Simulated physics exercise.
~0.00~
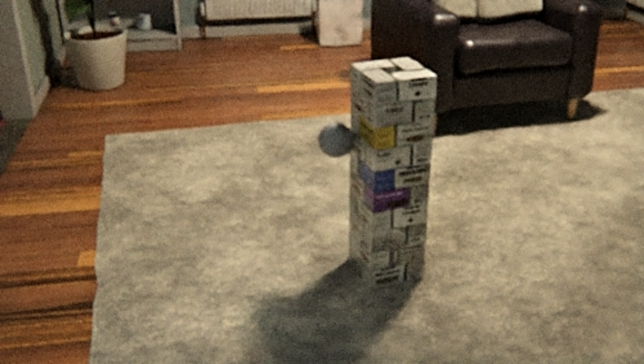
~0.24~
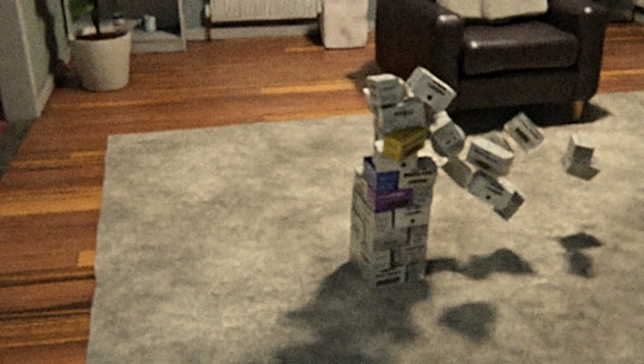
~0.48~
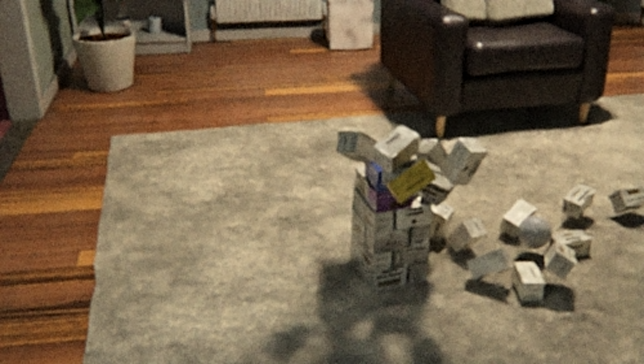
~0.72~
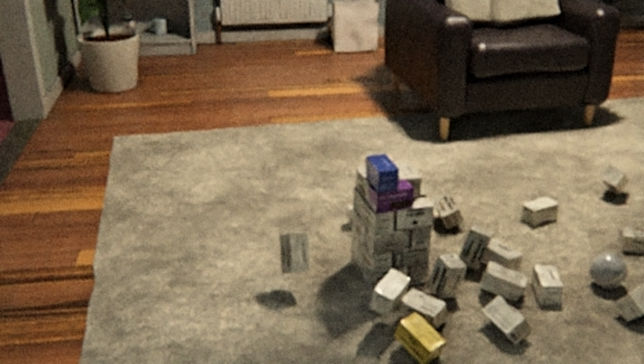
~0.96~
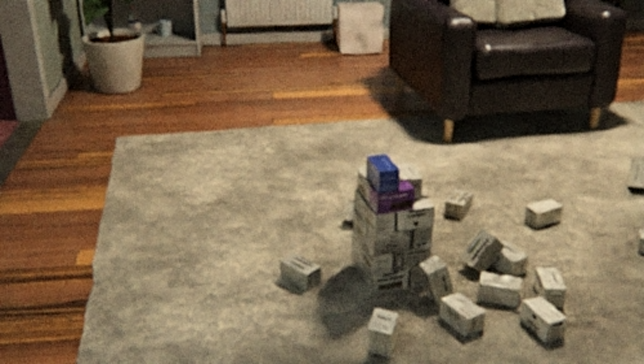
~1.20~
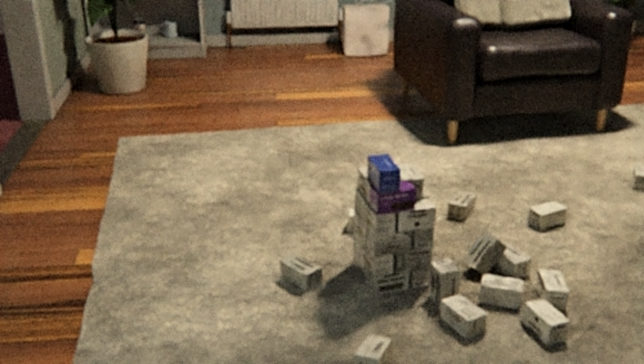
On a grey rug in a living room, a grey ball strikes a tall tower of small boxes from the left, scattering its upper part mostly to the right as the yellow box falls in front, leaving a shortened stack standing with the blue and purple boxes near its top.
